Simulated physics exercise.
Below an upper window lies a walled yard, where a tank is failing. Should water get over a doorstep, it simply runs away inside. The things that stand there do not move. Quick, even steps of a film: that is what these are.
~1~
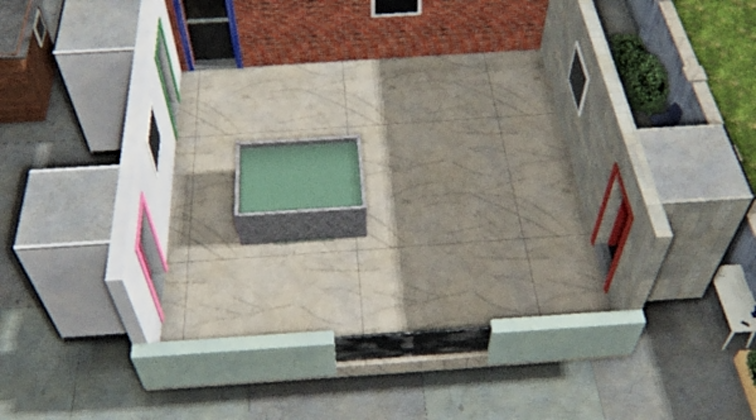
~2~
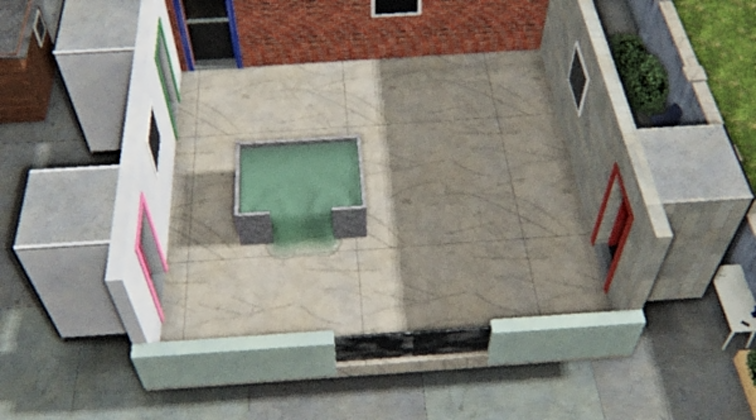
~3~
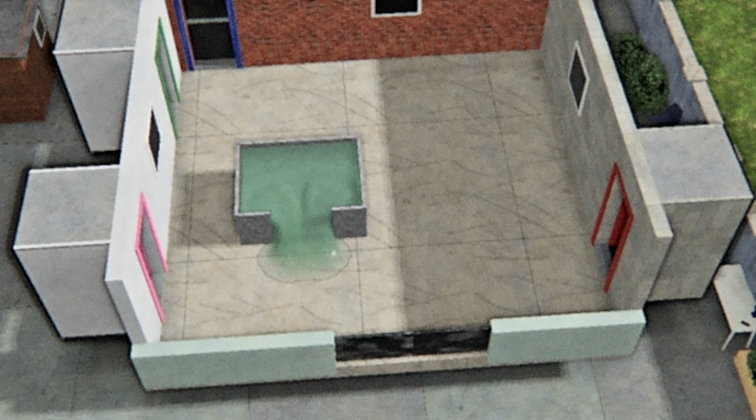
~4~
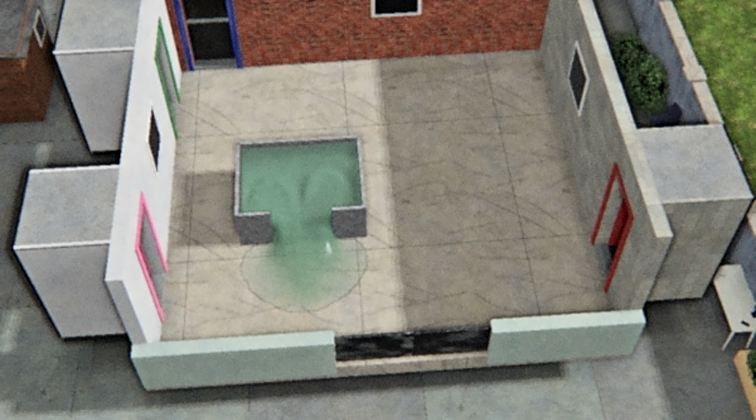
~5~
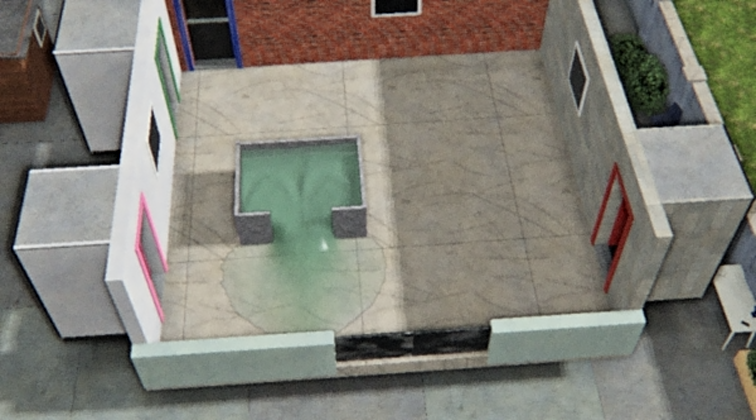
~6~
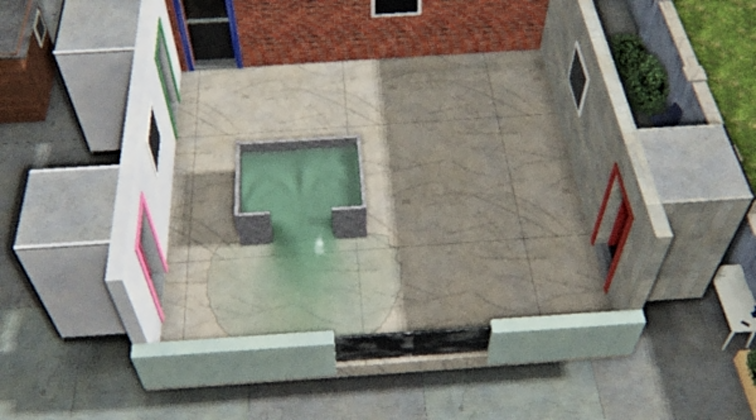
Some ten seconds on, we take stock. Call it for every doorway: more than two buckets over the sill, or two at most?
My call: The pink door more than two; the red door more than two; the blue door more than two; the green door two at most.
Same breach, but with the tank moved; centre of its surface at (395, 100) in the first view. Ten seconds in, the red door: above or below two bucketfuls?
As far as I can tell, red gets swamped.
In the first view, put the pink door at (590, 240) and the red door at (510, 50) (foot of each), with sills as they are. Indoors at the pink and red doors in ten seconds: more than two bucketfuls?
One by one: The pink door takes more, the red door lets less in.
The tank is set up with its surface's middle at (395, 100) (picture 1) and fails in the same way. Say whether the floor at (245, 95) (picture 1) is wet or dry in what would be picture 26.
That patch would be not reached, I'd say.
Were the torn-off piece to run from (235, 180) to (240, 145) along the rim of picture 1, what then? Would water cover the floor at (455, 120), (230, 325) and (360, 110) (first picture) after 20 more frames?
Taken in turn they're unwetted, swamped and unwetted.
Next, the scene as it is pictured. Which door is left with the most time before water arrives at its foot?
My answer: The one in blue.
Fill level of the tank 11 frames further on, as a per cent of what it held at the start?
My reading is 48 %.
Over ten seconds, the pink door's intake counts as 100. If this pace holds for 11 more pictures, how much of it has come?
Around 0 in a hundred.
A moment on, water covers 20 % of the floor; the pink door wet at the sill, nothing in, the red door not reached, the blue door not reached, the green door not reached.
Next, water covers 25 % of the floor; the pink door under two buckets in, the red door not reached, the blue door not reached, the green door not reached.
Then, water covers 40 % of the floor; the pink door over two buckets in, the red door under two buckets in, the blue door not reached, the green door not reached.
Later, water covers 65 % of the floor; the pink door far over two buckets in, the red door over two buckets in, the blue door over two buckets in, the green door wet at the sill, nothing in.
In the end, water covers 95 % of the floor; the pink door far over two buckets in, the red door over two buckets in, the blue door far over two buckets in, the green door wet at the sill, nothing in.
